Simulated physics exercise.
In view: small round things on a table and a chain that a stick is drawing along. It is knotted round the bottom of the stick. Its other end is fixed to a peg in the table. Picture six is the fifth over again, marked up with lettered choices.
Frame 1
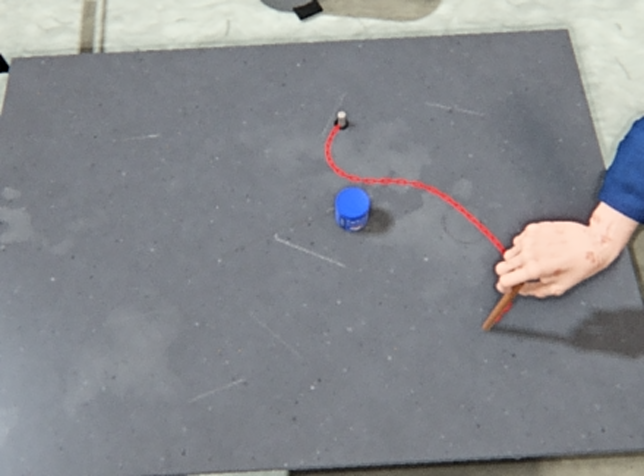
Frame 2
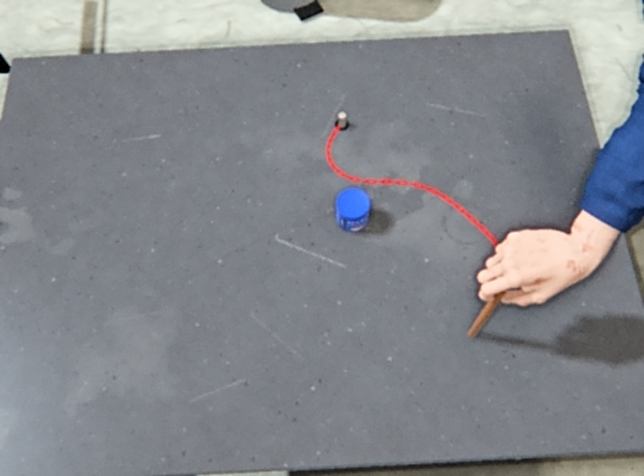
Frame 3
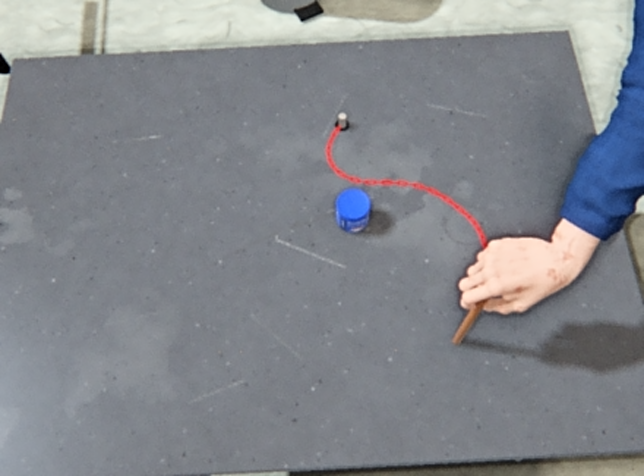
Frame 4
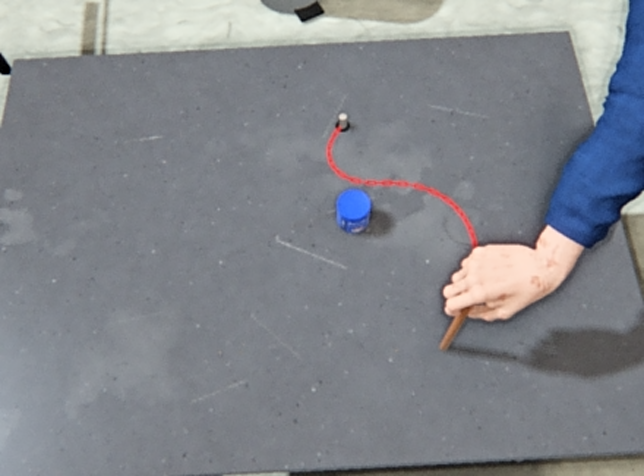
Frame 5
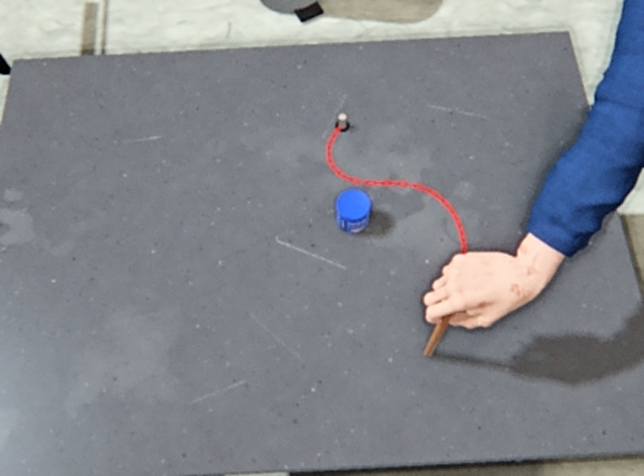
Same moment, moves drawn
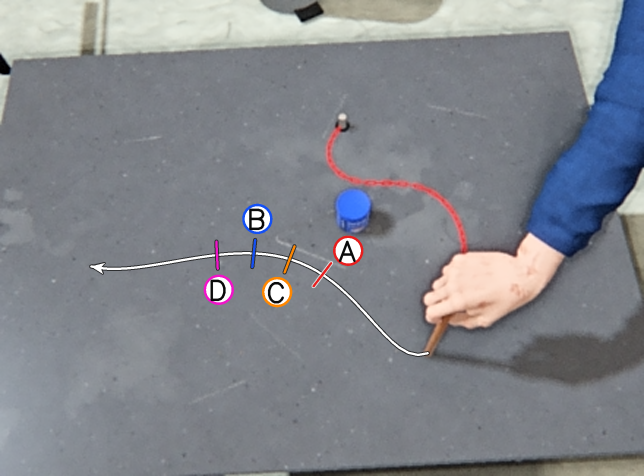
On a dark grey tabletop, a hand in a blue sleeve dragged a wooden stick a short way left and slightly down, drawing along one end of a red chain near a peg and blue jar.
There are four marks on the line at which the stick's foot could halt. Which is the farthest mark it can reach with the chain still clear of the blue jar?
It can go as far as B.
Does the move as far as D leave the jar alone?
No.
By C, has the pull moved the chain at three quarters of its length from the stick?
By then, no.
On the marked copy, A at (322, 274); B at (254, 253); C at (290, 259); D at (217, 255); the route from (428, 353) via (274, 256) to (91, 266).
Taking B. A third of the way, foot of the stick (367, 315), middle of the chain (435, 201).
Two thirds of the way, foot of the stick (313, 269), middle of the chain (435, 201).
When it is over, foot of the stick (254, 254), middle of the chain (419, 208); nothing has been touched.
As for the rest, A is safe but short; C is safe but short; D brings the chain against the jar.
